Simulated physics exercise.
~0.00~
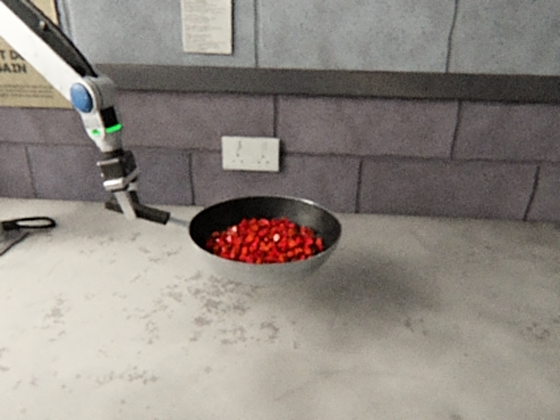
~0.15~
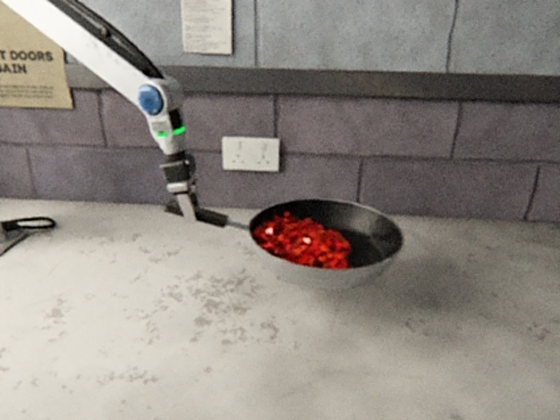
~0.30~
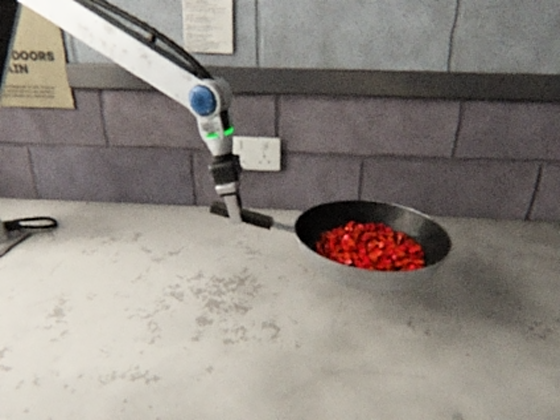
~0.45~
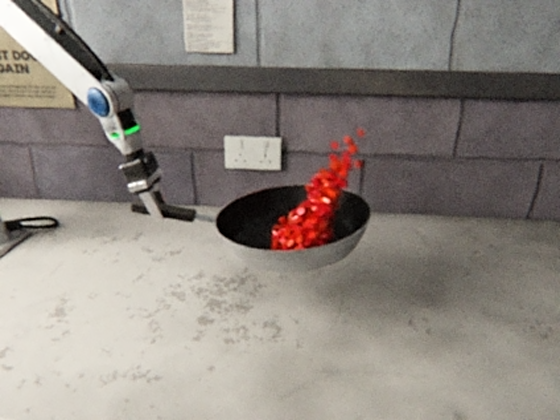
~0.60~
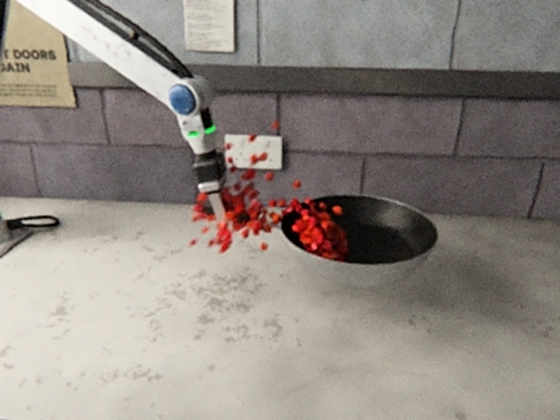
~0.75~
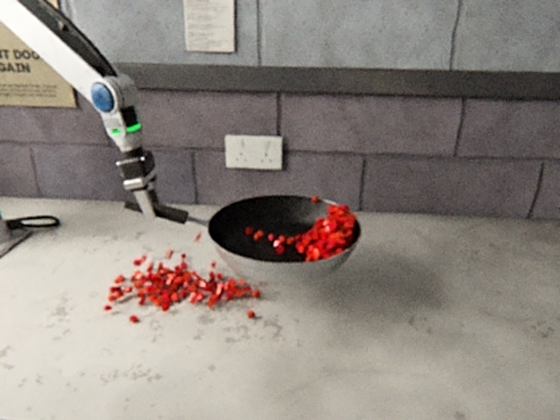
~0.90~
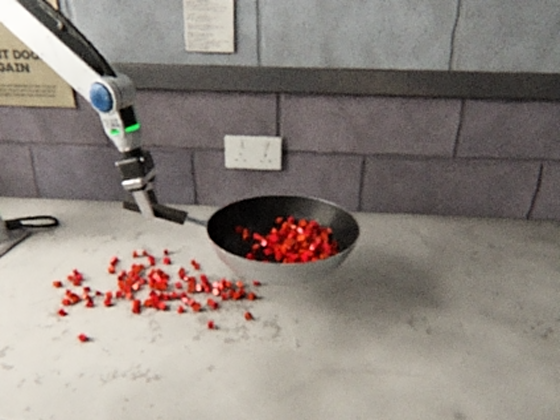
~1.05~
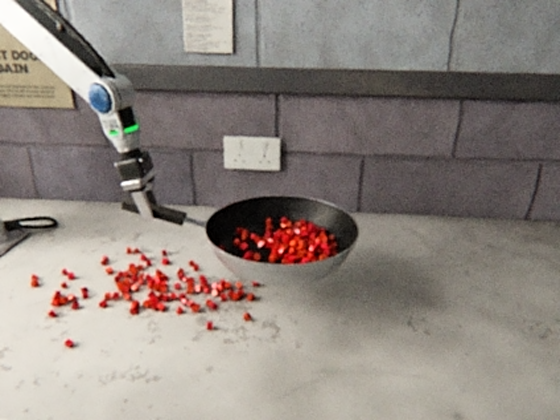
On a pale, speckled worktop before a grey block wall with a double socket, a robotic arm holds a dark frying pan full of small red vegetable dice. The arm carries the pan to the right, and the dice first bunch toward the handle side. It then pulls the pan back left, and the dice surge up over the far right side in a tall plume. As the pan moves right again, many fly out over the handle. The pan returns left and stops, leaving a heap inside and many dice scattered across the worktop to its left.
